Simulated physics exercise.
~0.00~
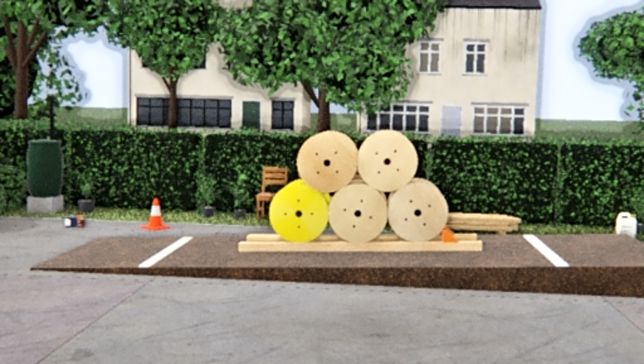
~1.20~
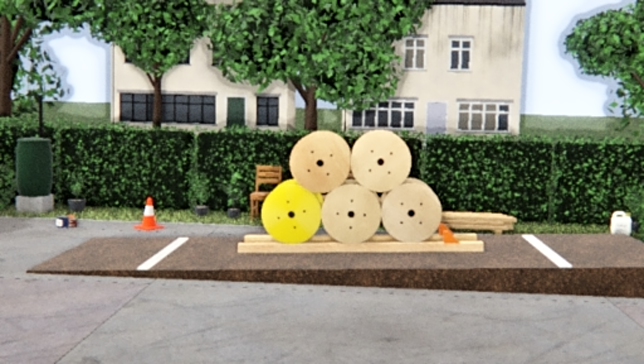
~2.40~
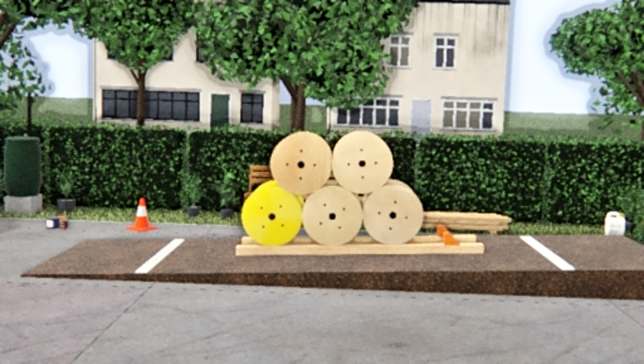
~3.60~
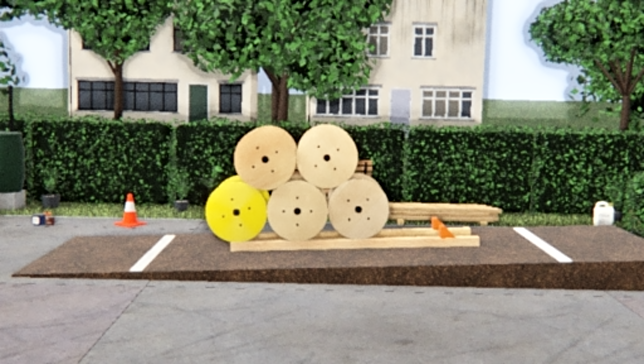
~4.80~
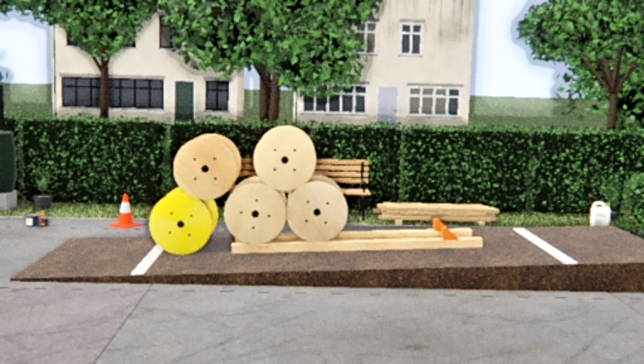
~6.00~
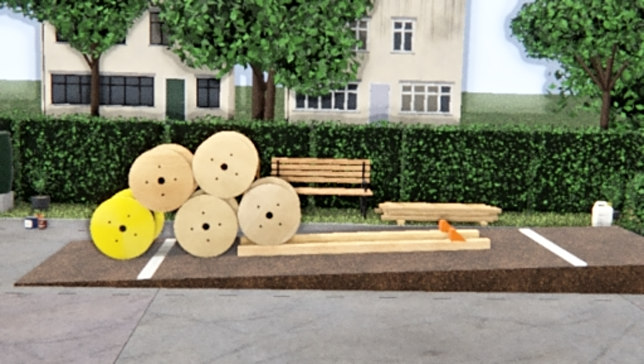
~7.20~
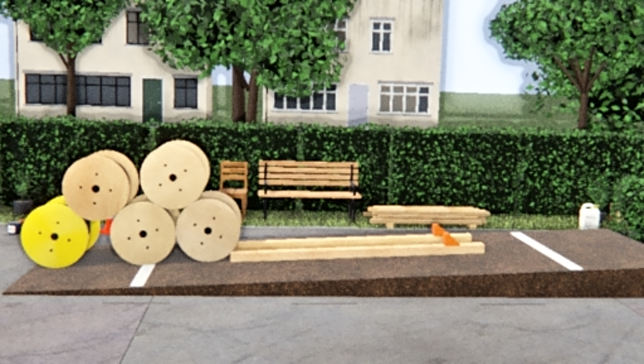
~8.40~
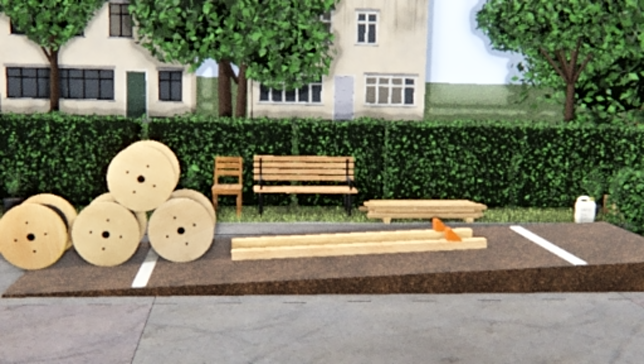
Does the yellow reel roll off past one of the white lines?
Yes, the yellow reel rolls off the beams and goes past the white line on the left.
